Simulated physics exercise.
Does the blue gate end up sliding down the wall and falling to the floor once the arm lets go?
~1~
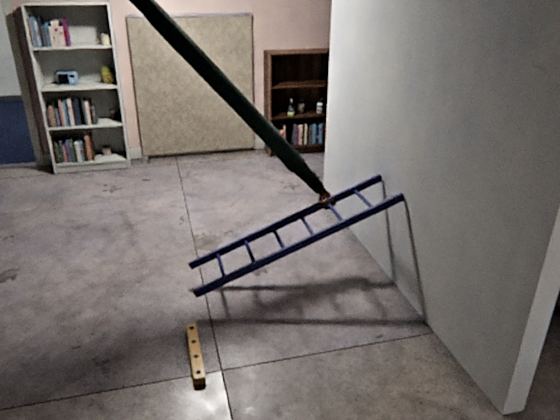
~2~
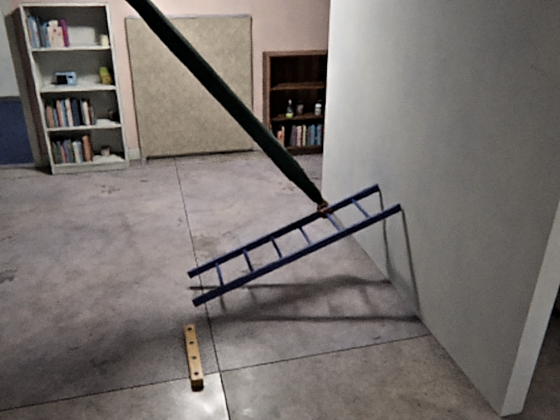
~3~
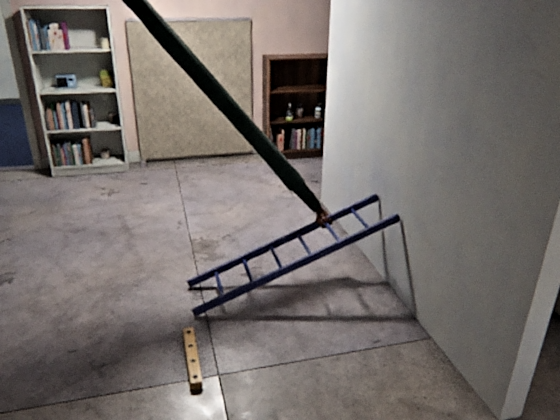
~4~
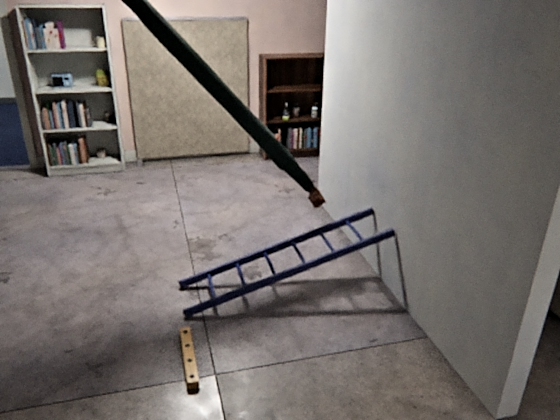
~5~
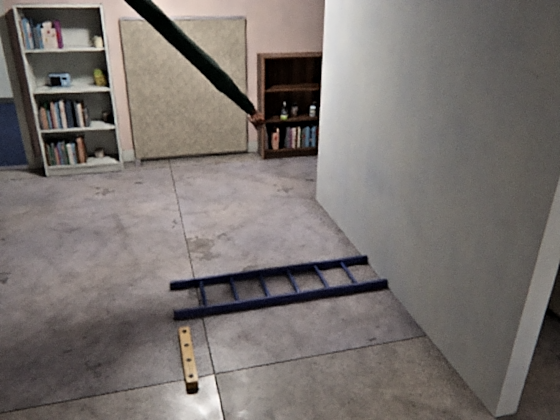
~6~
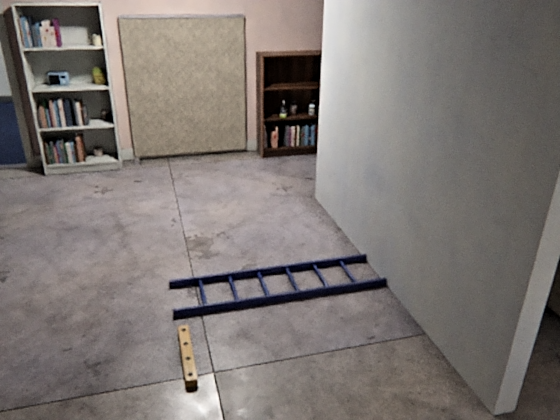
Yes, the blue gate slips down the wall after the arm lets go and ends up lying flat on the floor.
